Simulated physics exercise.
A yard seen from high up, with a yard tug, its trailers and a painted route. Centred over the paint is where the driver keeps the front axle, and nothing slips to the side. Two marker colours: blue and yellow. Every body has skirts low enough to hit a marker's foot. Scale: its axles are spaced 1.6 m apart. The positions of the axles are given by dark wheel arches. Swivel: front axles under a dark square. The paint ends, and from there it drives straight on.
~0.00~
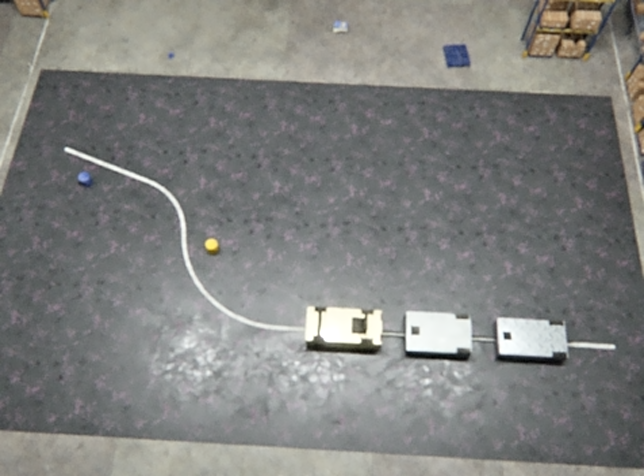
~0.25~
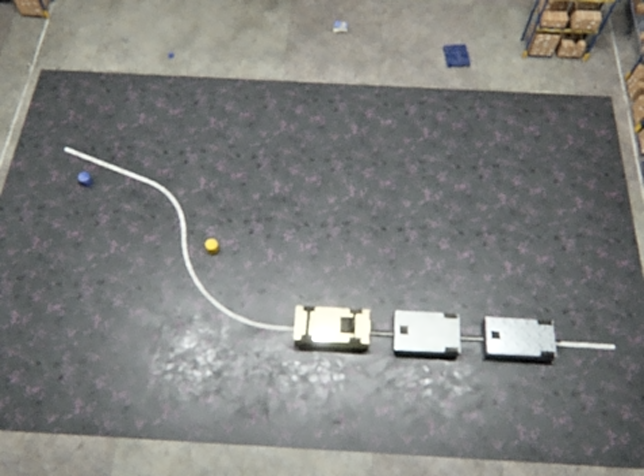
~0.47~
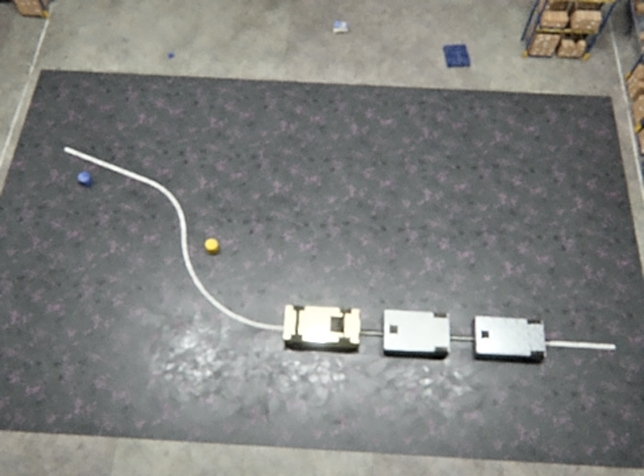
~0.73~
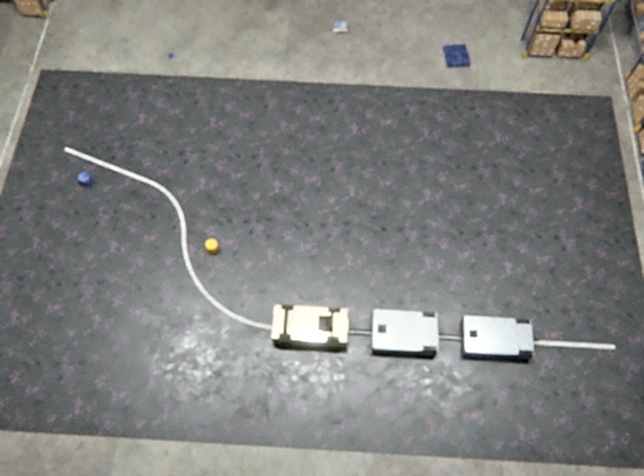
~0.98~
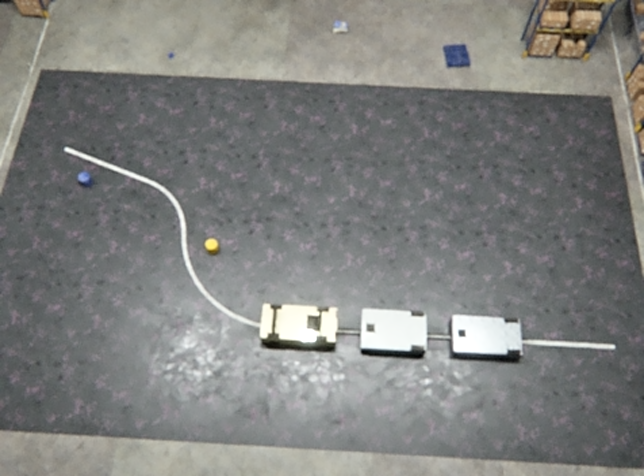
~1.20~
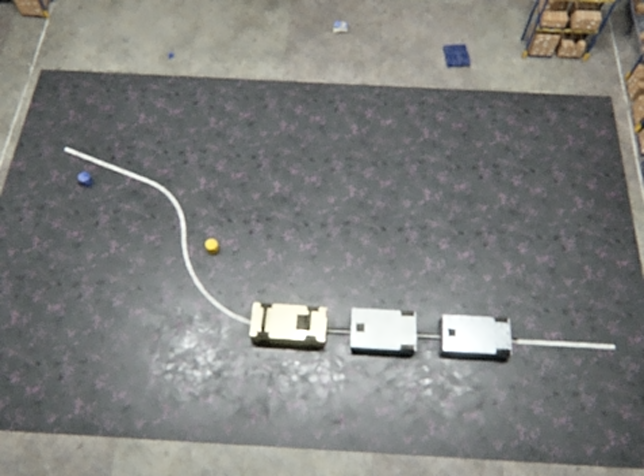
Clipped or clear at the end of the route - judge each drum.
My prediction: My guess is blue gets caught; my guess is yellow gets caught.
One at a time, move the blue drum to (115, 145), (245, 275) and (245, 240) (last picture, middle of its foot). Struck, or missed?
Results in order - no collision, collision, no collision.
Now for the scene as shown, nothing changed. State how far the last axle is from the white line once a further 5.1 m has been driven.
Last axle offset from line: Approx. 5 cm.
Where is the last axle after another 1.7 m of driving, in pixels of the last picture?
About (455, 333).
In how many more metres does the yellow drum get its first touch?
The touch comes after about 5.0 m of further driving.
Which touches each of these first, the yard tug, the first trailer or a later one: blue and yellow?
Blue: Trailer one, yellow: The yard tug.
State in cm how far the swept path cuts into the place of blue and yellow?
Blue 15 and yellow 55.
After 3.8 s, the last axle is at (392, 329) of the last picture, on the line.
After 4.4 s, the last axle is at (365, 327) of the last picture, on the line; the yard tug has hit yellow.
After 6.3 s, the last axle is at (291, 313) of the last picture, 40 cm off the line.
After 9.9 s, the last axle is at (184, 227) of the last picture, 15 cm off the line; the first trailer has hit blue.
After 14.0 s, the last axle is at (60, 144) of the last picture, 15 cm off the line; 2 of 2 struck in all.
